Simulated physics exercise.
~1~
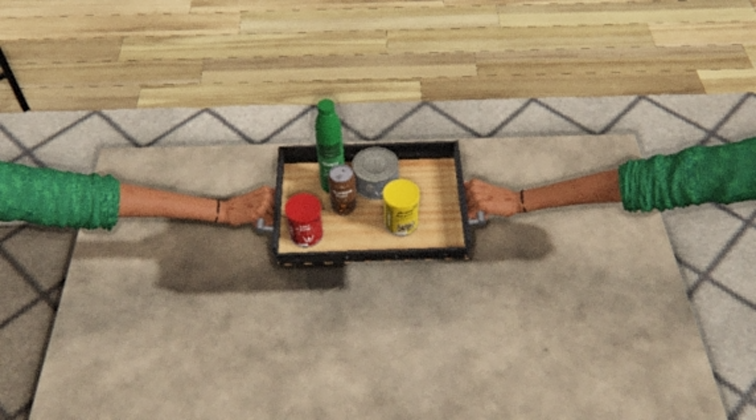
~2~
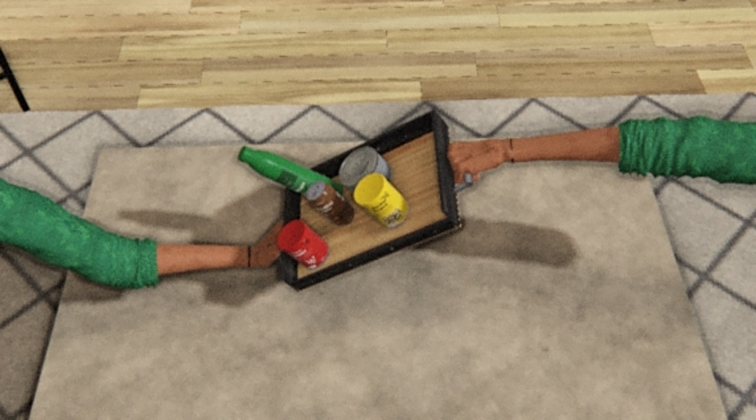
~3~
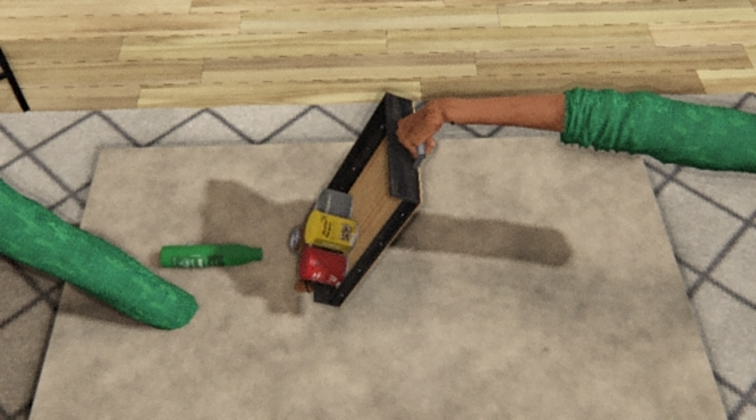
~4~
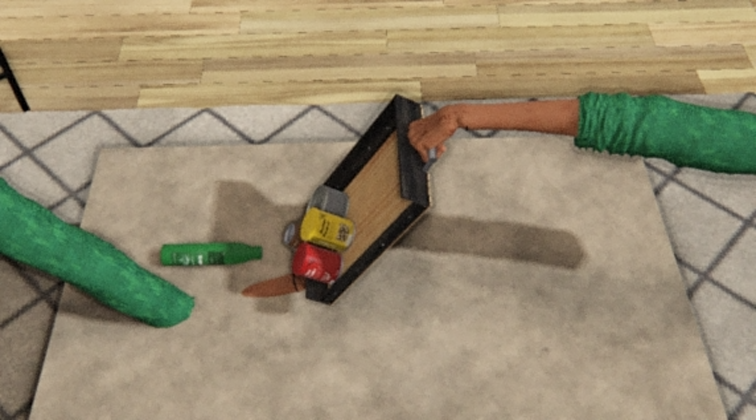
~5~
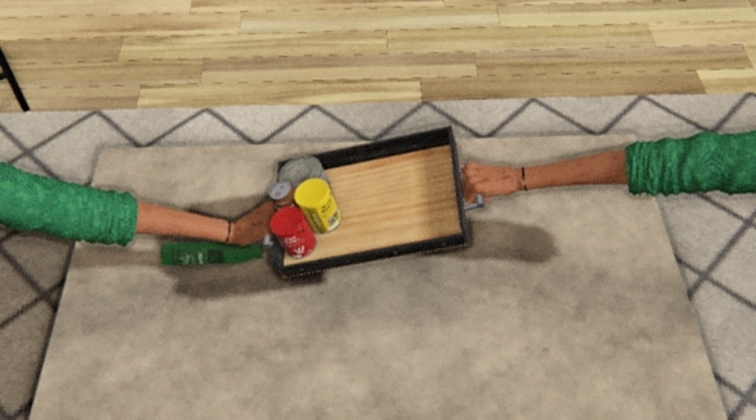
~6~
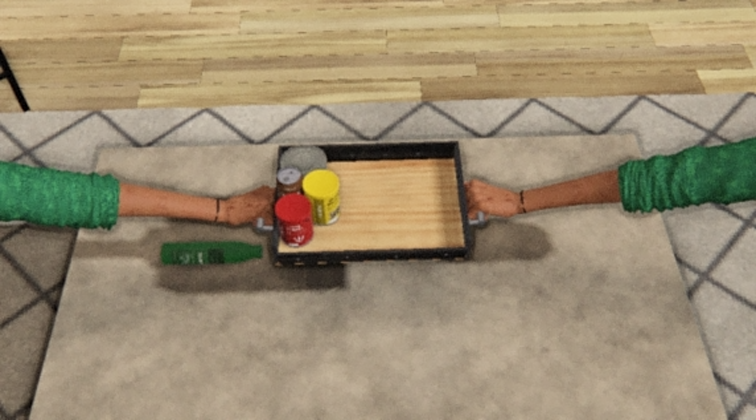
A wooden-bottomed tray held in two hands tipped steeply down to the left, and a green bottle toppled out onto the surface while the tins, can and grey tub slid left; then the hands leveled it, leaving those four bunched upright at the left end.
